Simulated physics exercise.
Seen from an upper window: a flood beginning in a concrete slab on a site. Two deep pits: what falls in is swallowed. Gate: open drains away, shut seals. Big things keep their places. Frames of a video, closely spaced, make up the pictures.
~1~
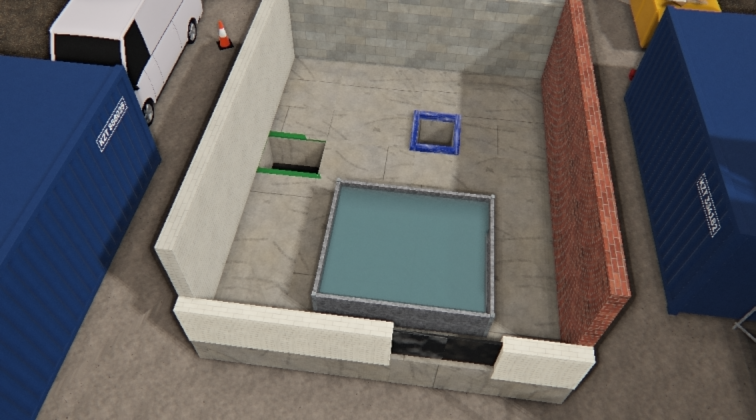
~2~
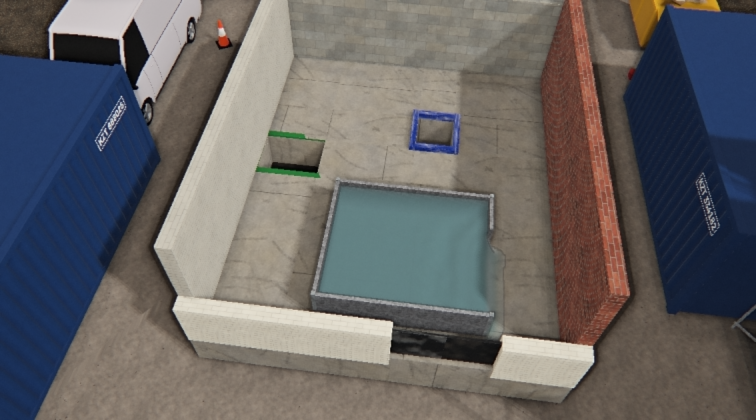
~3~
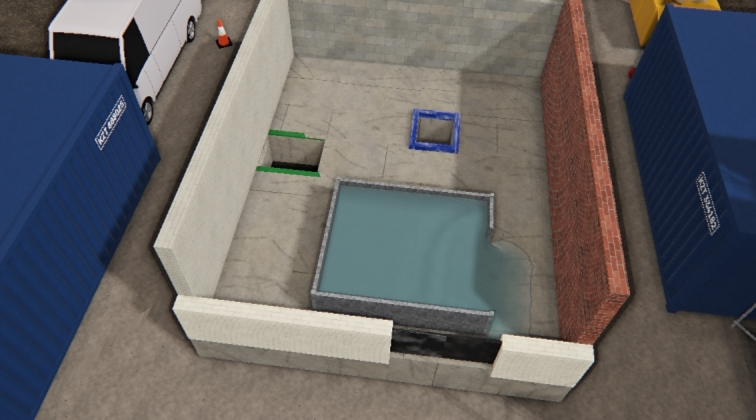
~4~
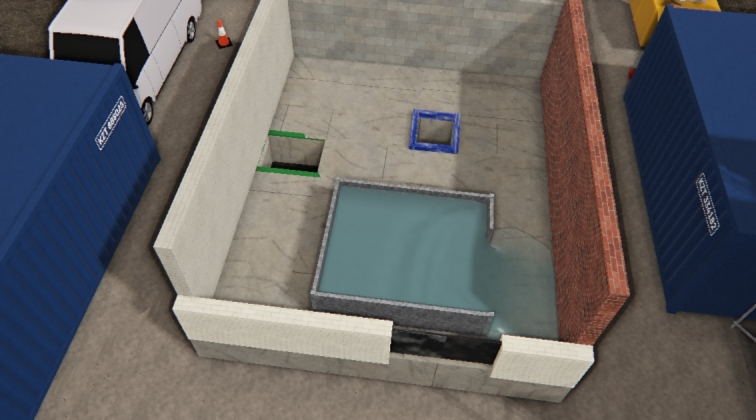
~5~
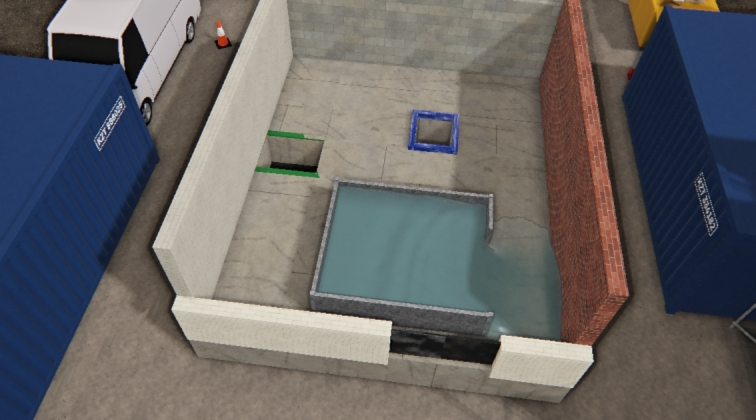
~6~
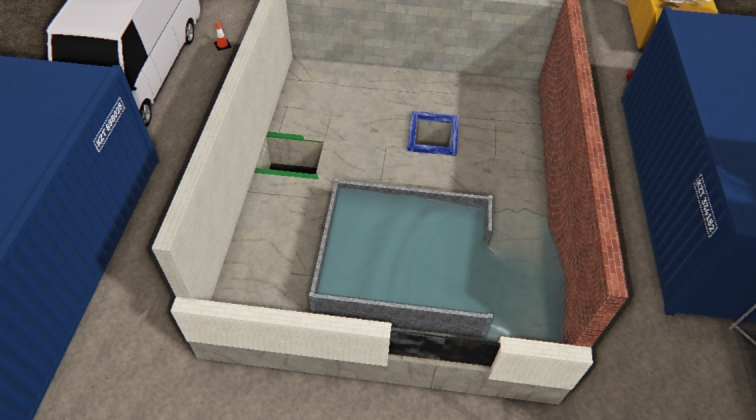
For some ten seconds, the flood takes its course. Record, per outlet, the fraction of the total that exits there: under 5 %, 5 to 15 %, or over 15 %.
Outcome: The gate is likely to claim a small share beneath five per cent; the green pit is likely to claim a large share past fifteen per cent; the blue pit is likely to claim a small share beneath five per cent.
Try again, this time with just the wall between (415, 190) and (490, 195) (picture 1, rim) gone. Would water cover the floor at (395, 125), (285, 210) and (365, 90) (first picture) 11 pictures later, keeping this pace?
Listed in order, they come out sitting in a pool, without a puddle and sitting in a pool.
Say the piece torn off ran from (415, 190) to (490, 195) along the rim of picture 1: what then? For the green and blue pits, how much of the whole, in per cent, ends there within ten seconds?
The green pit takes 20 per cent and the blue pit 14 per cent.
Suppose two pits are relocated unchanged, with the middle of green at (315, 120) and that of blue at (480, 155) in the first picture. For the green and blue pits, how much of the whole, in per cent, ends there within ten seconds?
Green gets 15 in a hundred; blue gets 8 in a hundred.
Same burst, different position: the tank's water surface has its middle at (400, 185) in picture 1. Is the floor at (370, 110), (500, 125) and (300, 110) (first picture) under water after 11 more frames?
Well, first one stays dry, second one got wet, third one stays dry.
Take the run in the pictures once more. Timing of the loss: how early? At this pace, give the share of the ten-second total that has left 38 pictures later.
Close to 25 per cent, I'd say.
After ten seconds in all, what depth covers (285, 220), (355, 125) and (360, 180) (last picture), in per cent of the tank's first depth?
Around 4, 4 and 6 percent, in that order.
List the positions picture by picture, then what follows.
In the first picture, still water in the open tank at (409, 245).
In the second picture, water pours out at (485, 283) and has run to a hidden place.
In the third picture, the front is at a hidden place, out from the gap at (484, 284).
In the fourth picture, water pours out at (484, 285) and has run to a hidden place.
In the fifth picture, the front is at (548, 234), out from the gap at (483, 286).
In the sixth picture, water pours out at (483, 287) and has run to (546, 222).
A moment on, water covers 15 % of the floor; the gate 0 %, the green pit 0 %, the blue pit 0 %.
Next, water covers 30 % of the floor; the gate 0 %, the green pit 0 %, the blue pit 0 %.
Then, water covers 55 % of the floor; the gate 0 %, the green pit 0 %, the blue pit 1 %.
Later, water covers 85 % of the floor; the gate 0 %, the green pit 4 %, the blue pit 1 %.
In the end, water covers 95 % of the floor; the gate 0 %, the green pit 17 %, the blue pit 2 %.
